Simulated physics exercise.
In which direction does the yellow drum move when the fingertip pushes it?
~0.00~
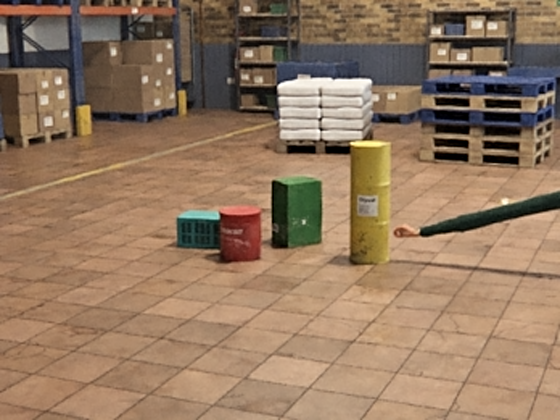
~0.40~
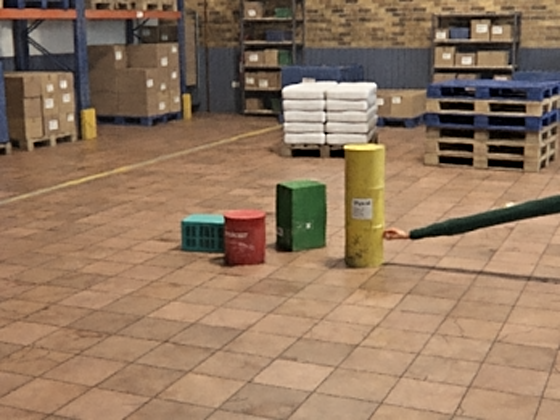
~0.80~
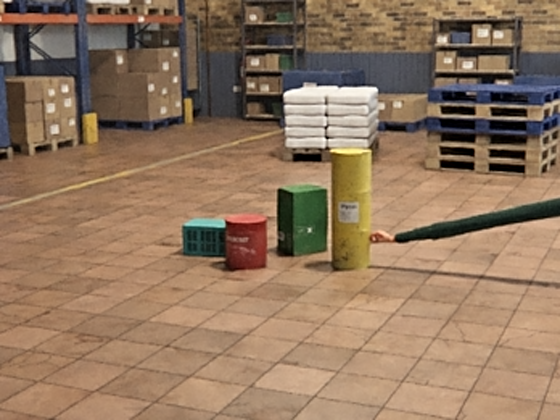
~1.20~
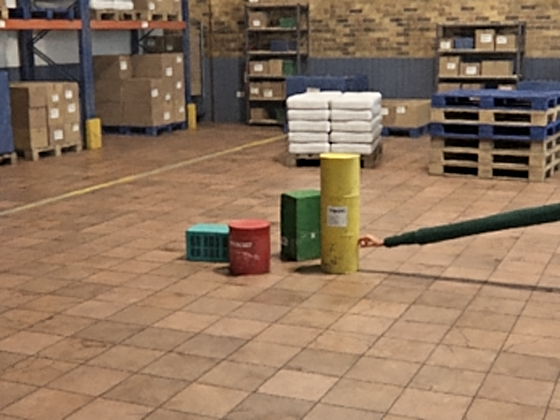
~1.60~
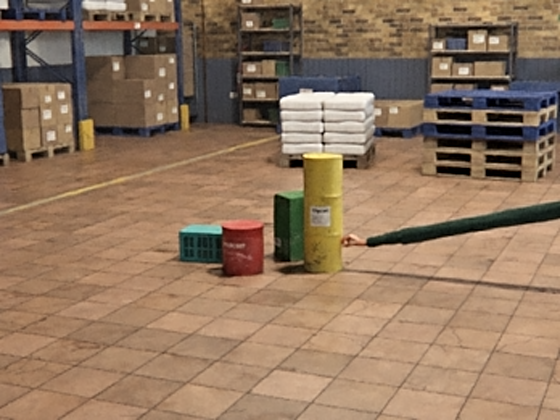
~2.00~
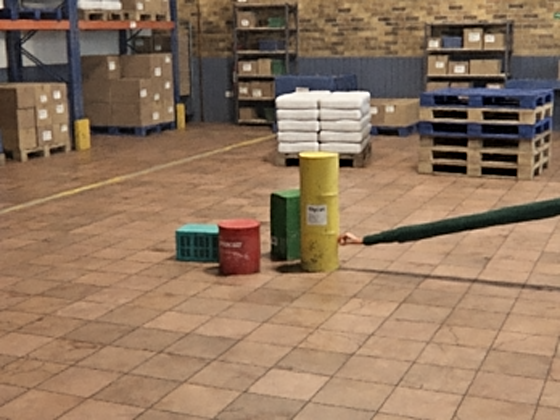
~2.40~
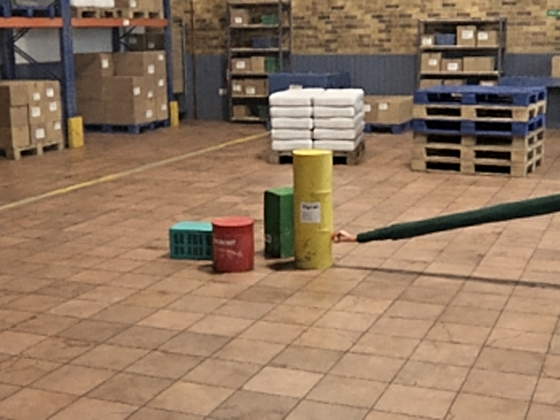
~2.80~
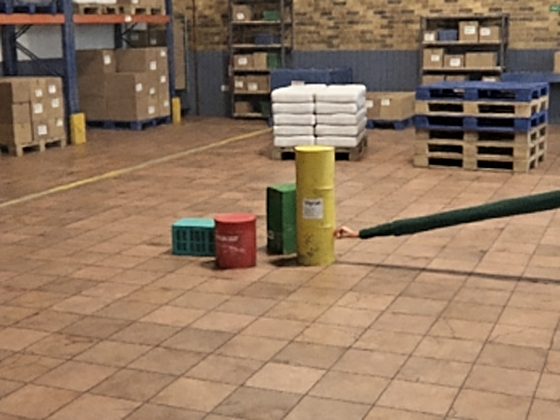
The yellow drum slides to the left, toward the red pail.
